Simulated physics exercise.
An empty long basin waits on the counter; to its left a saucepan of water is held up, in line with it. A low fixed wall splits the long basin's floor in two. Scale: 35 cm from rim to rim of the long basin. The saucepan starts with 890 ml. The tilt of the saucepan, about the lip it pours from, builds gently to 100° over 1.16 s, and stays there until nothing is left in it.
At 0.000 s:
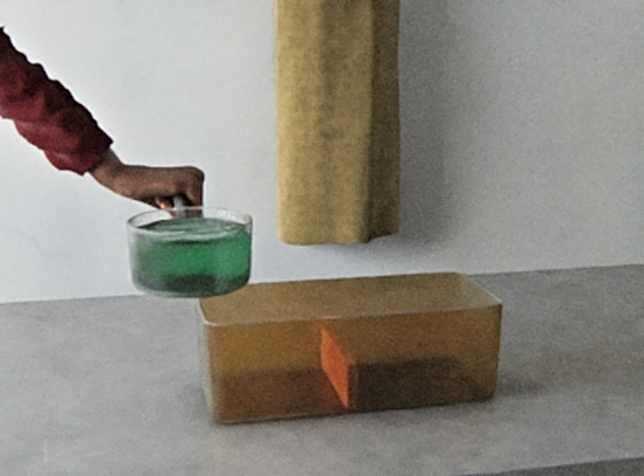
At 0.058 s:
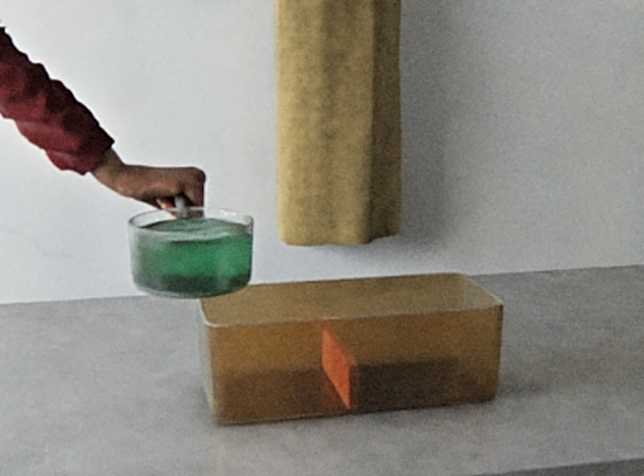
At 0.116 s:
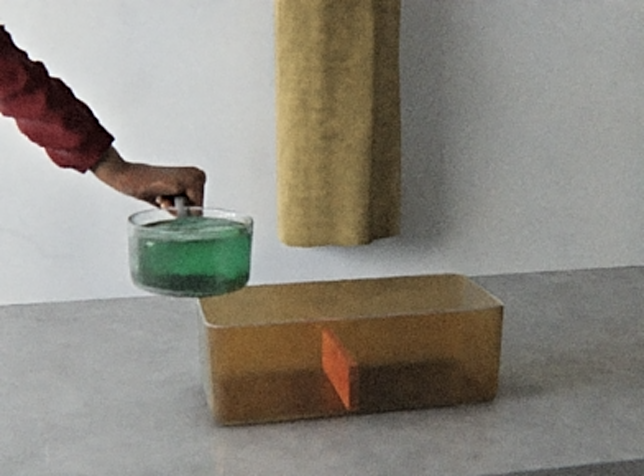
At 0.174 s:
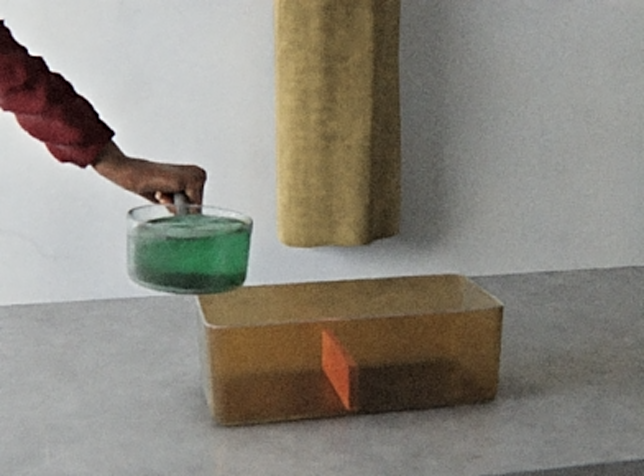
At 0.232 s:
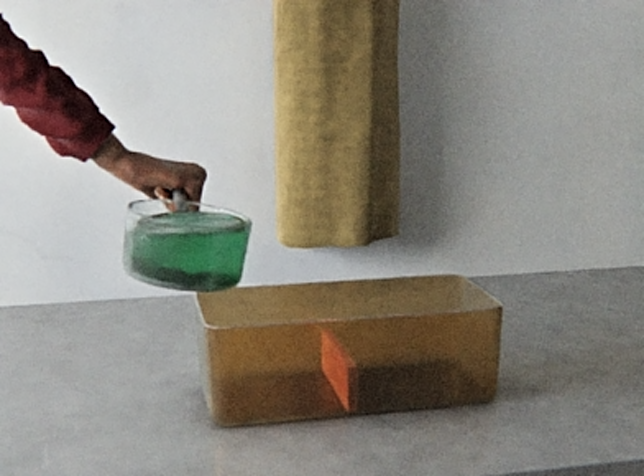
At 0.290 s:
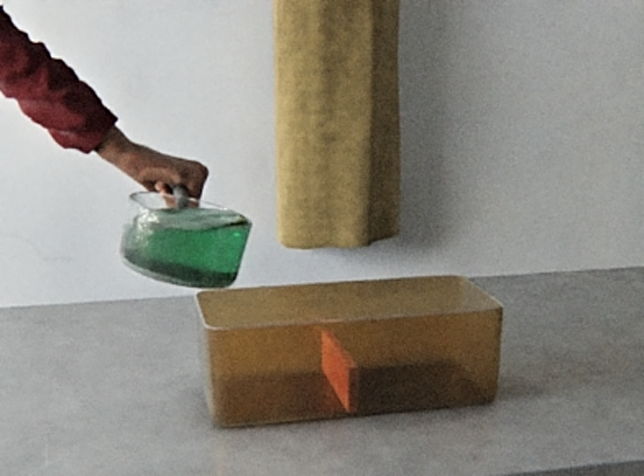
In the video, a hand in a red sleeve holds a clear saucepan of green liquid above and left of an empty long amber basin with an orange divider, keeping it nearly level before gradually tilting it toward the right.
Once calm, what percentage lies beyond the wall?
The far part has some 49 per cent.
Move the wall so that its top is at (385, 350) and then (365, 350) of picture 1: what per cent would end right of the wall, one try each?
First 5, then 10 per cent.
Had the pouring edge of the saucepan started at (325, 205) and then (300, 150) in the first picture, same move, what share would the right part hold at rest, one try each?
First 95, then 95 per cent.
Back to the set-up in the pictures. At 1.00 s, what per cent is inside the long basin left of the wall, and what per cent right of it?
Some 30 per cent left and 46 right.
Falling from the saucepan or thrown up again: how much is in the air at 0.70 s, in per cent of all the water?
Some 30 per cent.
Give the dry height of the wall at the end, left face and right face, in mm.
Some 36 mm on the left and 38 mm on the right.
Then, 0.70 s in, the tilt is 66° and 57 per cent is still to pour, 13 is left of the wall and 0 right of it.
Then, 1.00 s in, the tilt is 95° and 12 per cent is still to pour, 30 is left of the wall and 45 right of it.
Then, 1.32 s in, the tilt is 100° and 1 per cent is still to pour, 47 is left of the wall and 49 right of it.
Then, 1.66 s in, the tilt is 100° and 0 per cent is still to pour, 49 is left of the wall and 49 right of it.
Finally, 49 per cent lies left of the wall, 49 right of it and 1 outside.
